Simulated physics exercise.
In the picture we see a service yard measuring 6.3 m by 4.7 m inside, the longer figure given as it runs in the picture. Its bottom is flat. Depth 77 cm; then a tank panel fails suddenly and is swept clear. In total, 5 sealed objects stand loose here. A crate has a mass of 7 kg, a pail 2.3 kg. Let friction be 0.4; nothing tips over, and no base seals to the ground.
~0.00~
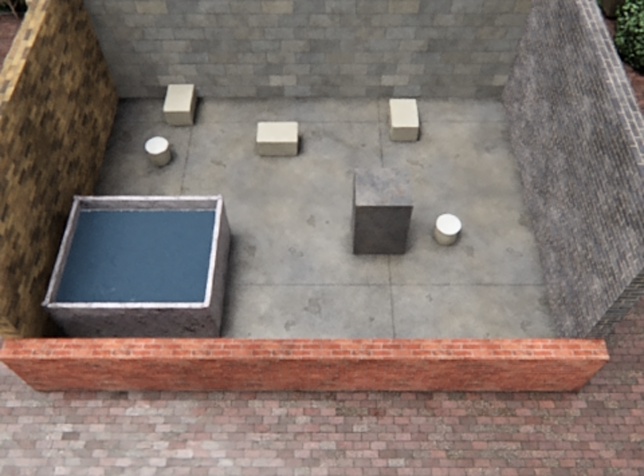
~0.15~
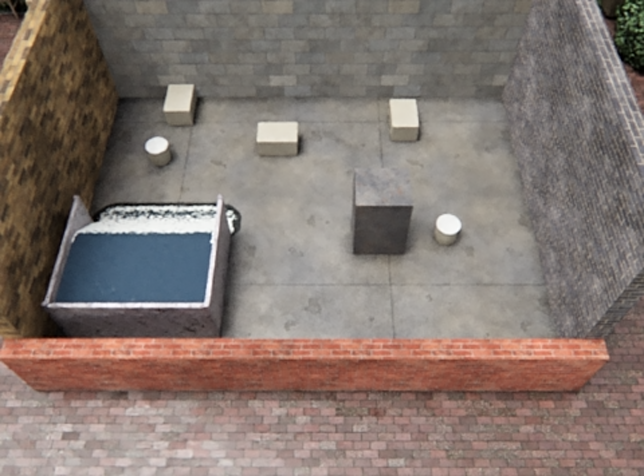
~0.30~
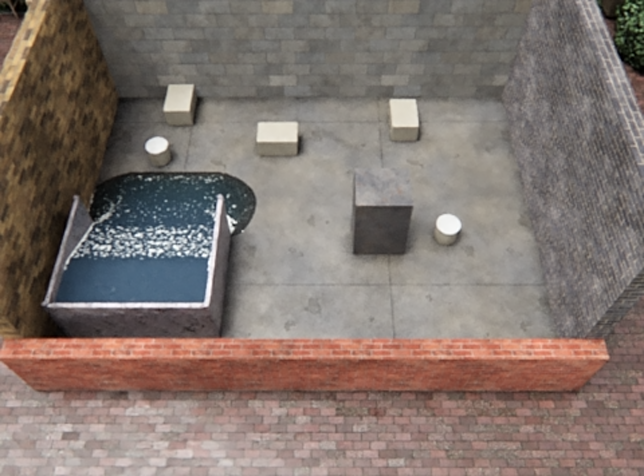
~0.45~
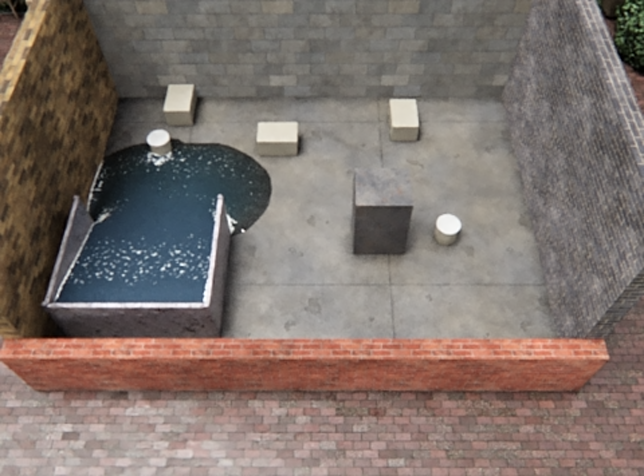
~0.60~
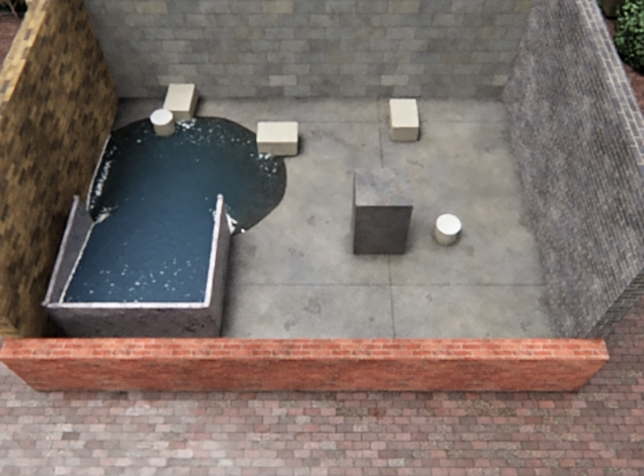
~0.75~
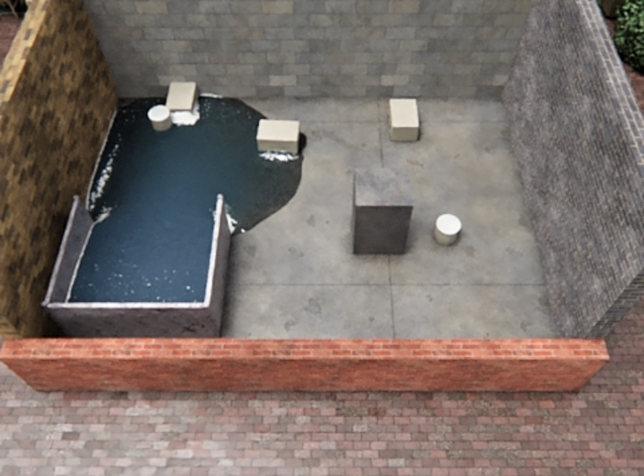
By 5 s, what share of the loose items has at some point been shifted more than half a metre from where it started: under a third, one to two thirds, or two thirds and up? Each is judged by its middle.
Two thirds and up.
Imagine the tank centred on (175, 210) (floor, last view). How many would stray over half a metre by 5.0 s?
Count: 5.
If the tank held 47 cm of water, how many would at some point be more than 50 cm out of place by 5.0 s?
That would give 4.
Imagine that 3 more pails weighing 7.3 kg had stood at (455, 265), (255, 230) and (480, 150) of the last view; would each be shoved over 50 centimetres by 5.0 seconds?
Outcome: Stays within first, stays within next, breaks the threshold last.
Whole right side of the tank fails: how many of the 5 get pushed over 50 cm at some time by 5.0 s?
In that case the number is 2.
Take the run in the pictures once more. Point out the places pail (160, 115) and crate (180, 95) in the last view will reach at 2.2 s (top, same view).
They end up about (168, 82) and (211, 84) in the last view.
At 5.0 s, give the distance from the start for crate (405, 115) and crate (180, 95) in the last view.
Going in order, that's 400 cm for one and 450 cm for the other.
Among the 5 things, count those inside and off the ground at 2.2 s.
3.
After 1.1 s 1 of 5 are over 50 cm from their spots; 2 afloat.
After 2.2 s 3 of 5 are over 50 cm from their spots; 3 afloat.
After 3.5 s 4 of 5 are over 50 cm from their spots; 4 afloat.
After 5.0 s 5 of 5 are over 50 cm from their spots, and 5 have been at some point; 5 afloat.
